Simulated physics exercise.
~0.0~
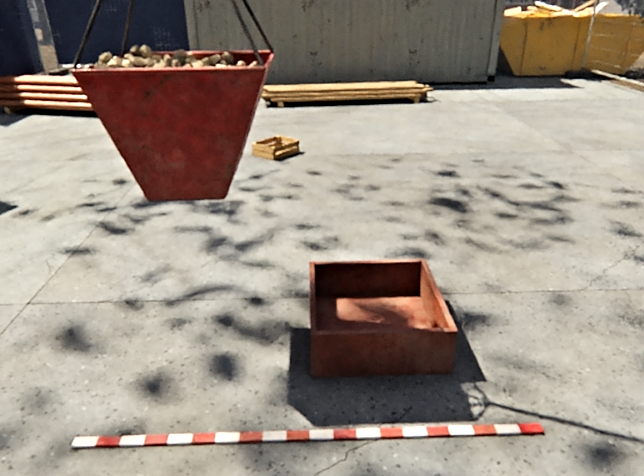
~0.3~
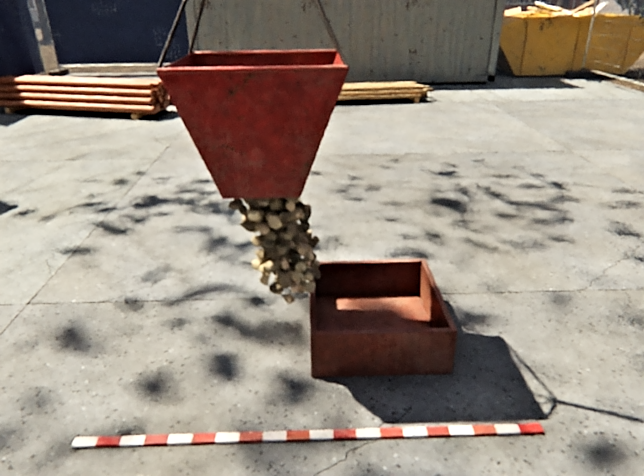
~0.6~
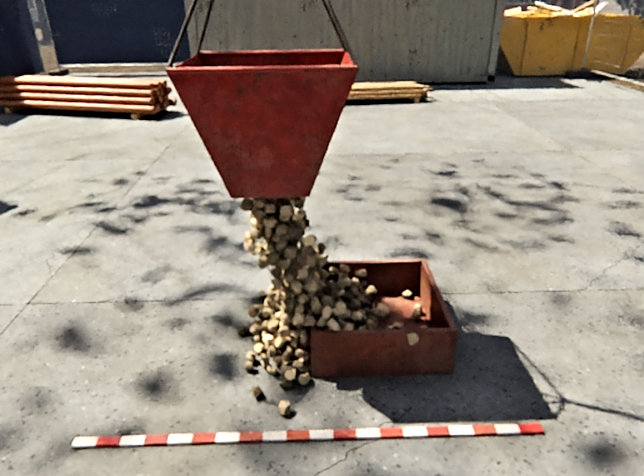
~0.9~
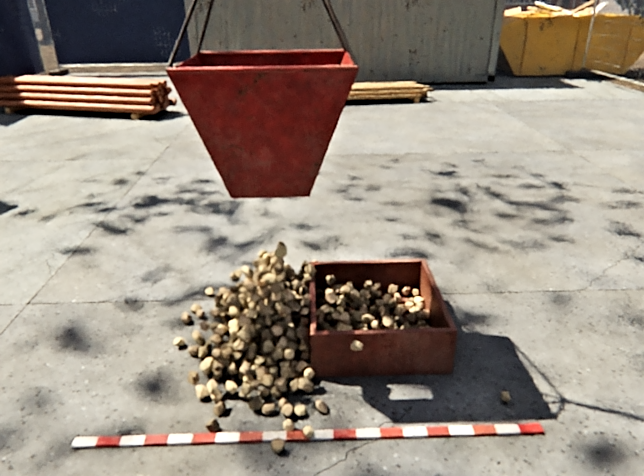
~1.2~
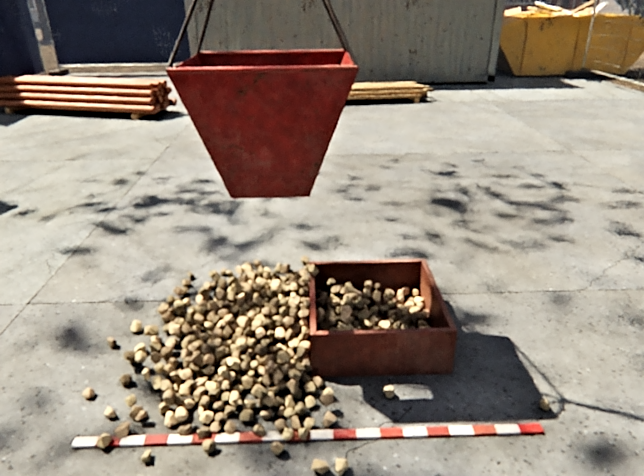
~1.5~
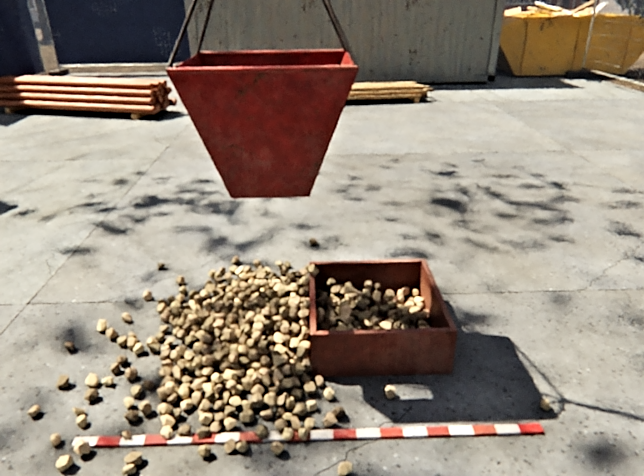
A red skip full of stones moved right above a paved yard and dropped its load through the bottom near a low reddish bin, where some stones landed inside but most spilled into a spreading heap on the ground to its left.
